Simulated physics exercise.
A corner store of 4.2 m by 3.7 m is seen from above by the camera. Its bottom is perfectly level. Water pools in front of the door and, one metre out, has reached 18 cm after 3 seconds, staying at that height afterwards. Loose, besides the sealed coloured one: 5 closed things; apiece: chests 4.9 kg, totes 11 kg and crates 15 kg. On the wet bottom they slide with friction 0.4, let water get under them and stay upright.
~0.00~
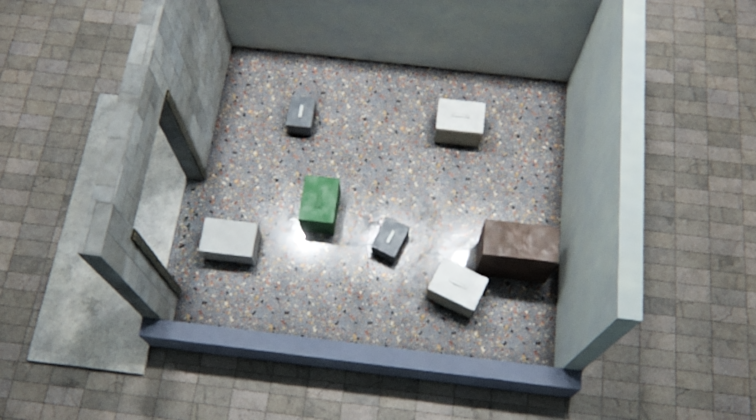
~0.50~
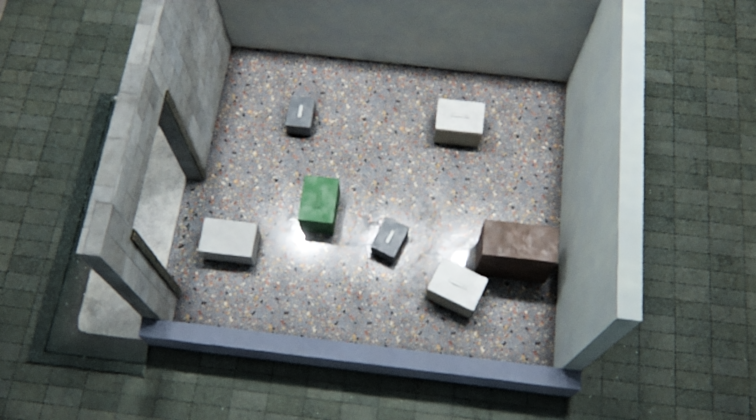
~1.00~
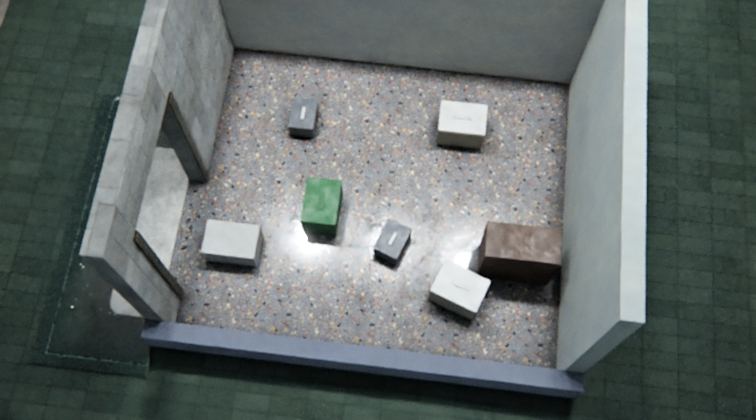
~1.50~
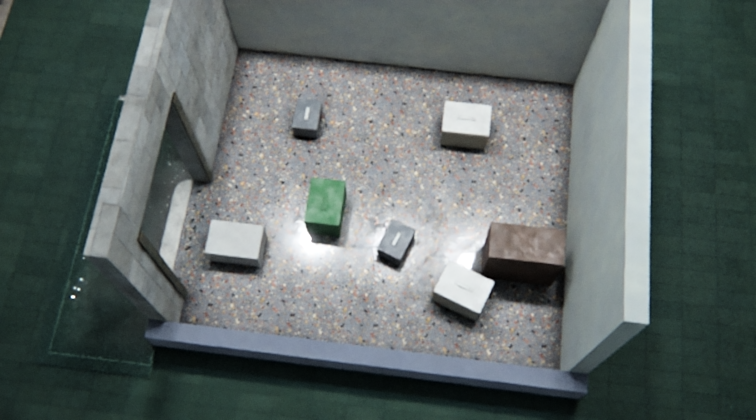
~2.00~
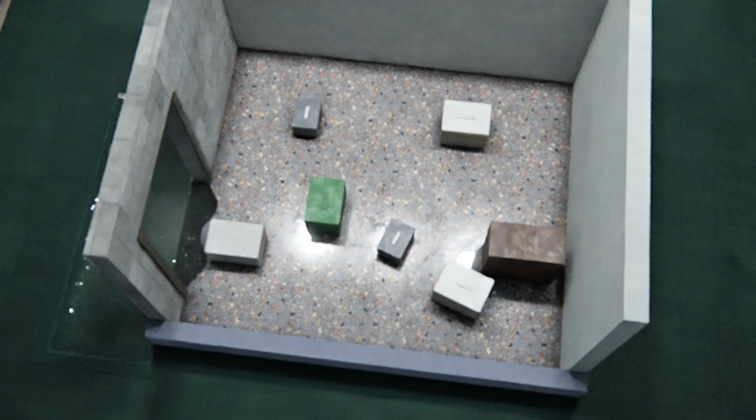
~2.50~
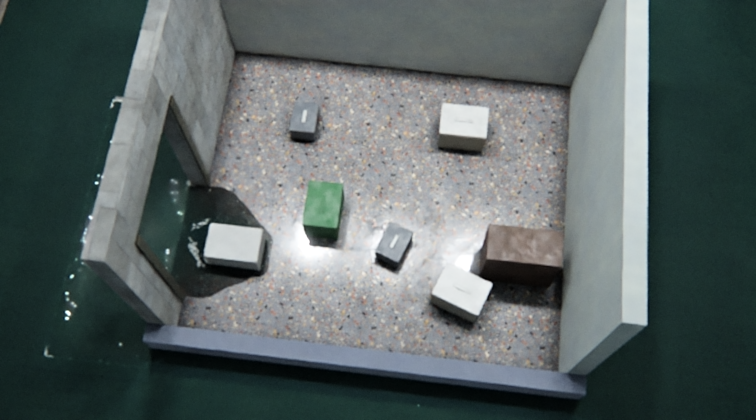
Dark green water spreads over the paving around a roofless room seen from above, covering the ground outside the doorway. It then seeps through the opening on the left and fans across the speckled floor around the nearest pale box, while the green chest and other boxes stay put.
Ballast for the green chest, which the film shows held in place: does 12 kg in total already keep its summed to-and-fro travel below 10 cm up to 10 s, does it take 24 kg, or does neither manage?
No choice passes.
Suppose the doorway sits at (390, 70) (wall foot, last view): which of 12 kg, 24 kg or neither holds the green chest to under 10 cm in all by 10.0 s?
In that case only the higher weight holds it.
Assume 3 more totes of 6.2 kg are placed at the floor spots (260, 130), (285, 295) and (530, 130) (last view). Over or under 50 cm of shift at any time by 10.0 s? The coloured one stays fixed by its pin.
First: Inside the limit; second: Beyond the limit; third: Inside the limit.
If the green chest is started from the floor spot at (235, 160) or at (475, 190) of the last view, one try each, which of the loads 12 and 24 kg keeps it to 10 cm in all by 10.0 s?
For the first spot the lighter suffices, for the second only the heavier suffices.
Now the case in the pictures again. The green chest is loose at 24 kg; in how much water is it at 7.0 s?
Depth: Approx. 5 cm.
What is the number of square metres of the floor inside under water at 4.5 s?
My estimate is roughly 6.0 m2.
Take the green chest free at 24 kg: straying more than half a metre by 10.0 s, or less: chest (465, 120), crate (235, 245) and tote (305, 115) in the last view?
Below, beyond, below.
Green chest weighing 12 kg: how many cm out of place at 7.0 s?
About 150 cm off its spot.
After 3.5 s the green chest would be 1 cm from its start with 12 kg and 0 cm from its start with 24 kg; 3 cm of water round it then.
After 4.5 s the green chest would be 56 cm from its start with 12 kg and 19 cm from its start with 24 kg; 5 cm of water round it then.
After 7.0 s the green chest would be 166 cm from its start with 12 kg and 40 cm from its start with 24 kg; 5 cm of water round it then.
After 10.0 s the green chest would be 242 cm from its start with 12 kg and 40 cm from its start with 24 kg; 6 cm of water round it then.
